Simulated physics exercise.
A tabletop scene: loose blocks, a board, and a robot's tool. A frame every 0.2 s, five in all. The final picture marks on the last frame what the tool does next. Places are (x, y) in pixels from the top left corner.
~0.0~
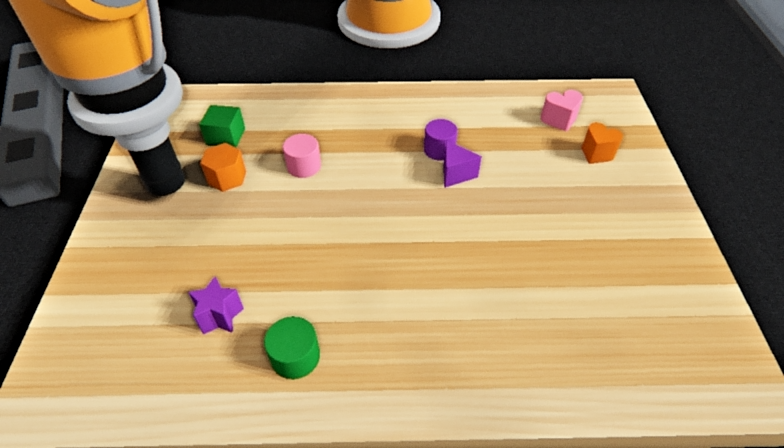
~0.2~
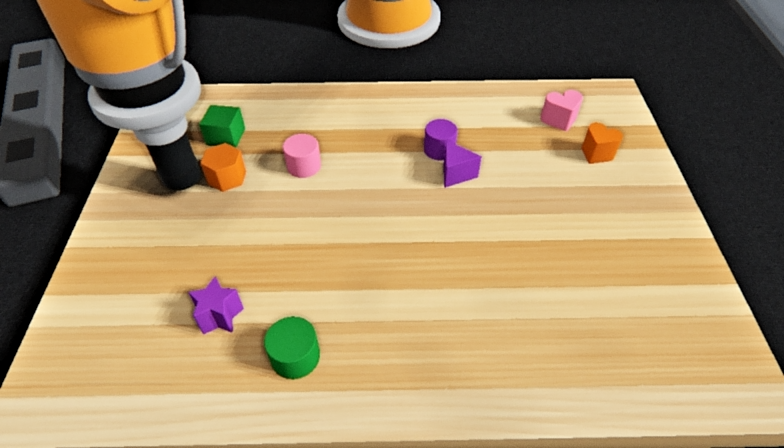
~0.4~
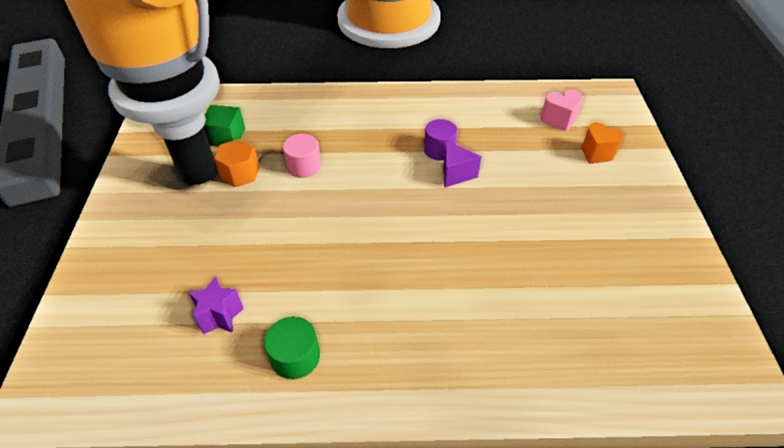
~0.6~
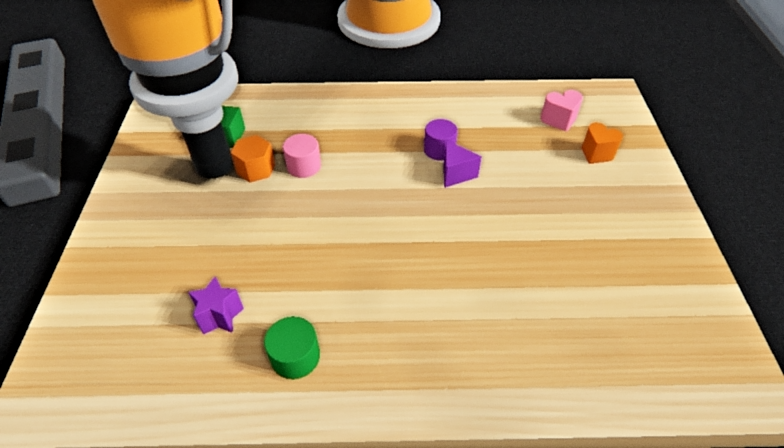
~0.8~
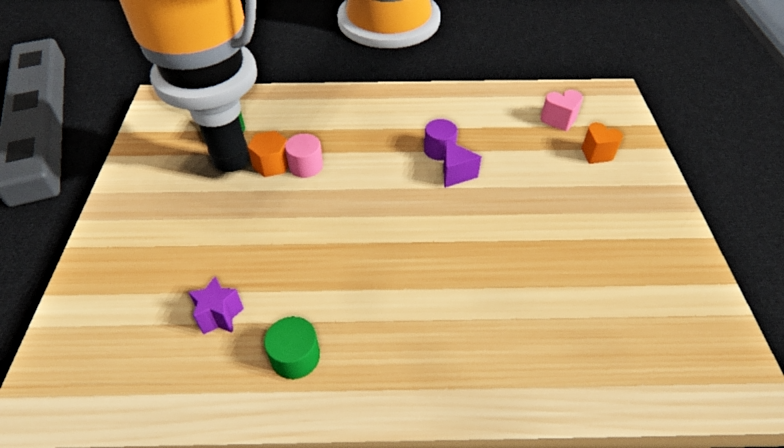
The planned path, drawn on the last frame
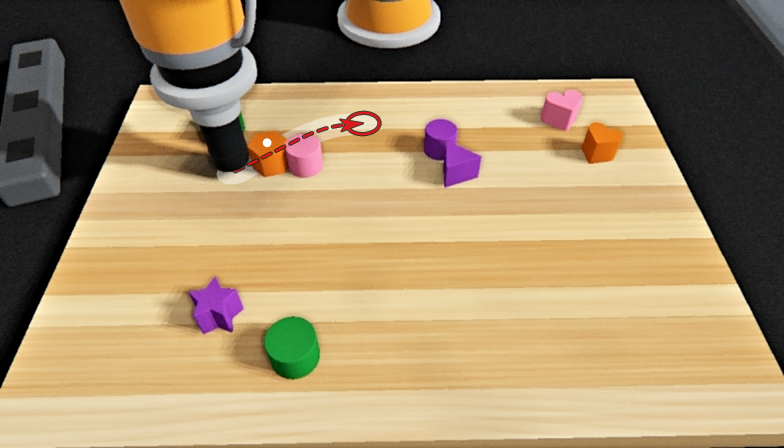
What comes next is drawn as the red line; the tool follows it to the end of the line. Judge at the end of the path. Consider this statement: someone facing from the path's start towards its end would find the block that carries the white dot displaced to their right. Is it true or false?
True
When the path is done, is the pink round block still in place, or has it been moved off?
That block slides.
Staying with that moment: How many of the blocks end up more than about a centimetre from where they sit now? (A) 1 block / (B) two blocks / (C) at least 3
B
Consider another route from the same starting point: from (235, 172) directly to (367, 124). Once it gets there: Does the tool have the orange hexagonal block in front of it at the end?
No, I don't think so.
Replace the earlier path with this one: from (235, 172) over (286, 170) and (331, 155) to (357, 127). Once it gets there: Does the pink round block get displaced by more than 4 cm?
Answer: Yes.
Drawn move, from (235, 172) through (278, 150) and (318, 131) to (363, 123); the dot is on the orange hexagonal block.
What follows on the original path. One third of the way, tool (277, 138); orange hexagonal block (310, 127), turned 35° clockwise; pink round block (330, 146).
Two thirds of the way, tool (317, 120); orange hexagonal block (342, 122), turned 85° clockwise; pink round block (332, 146).
At the end, tool (363, 112); green square still; orange hexagonal block (356, 125), turned 125° clockwise; pink round block (332, 146).
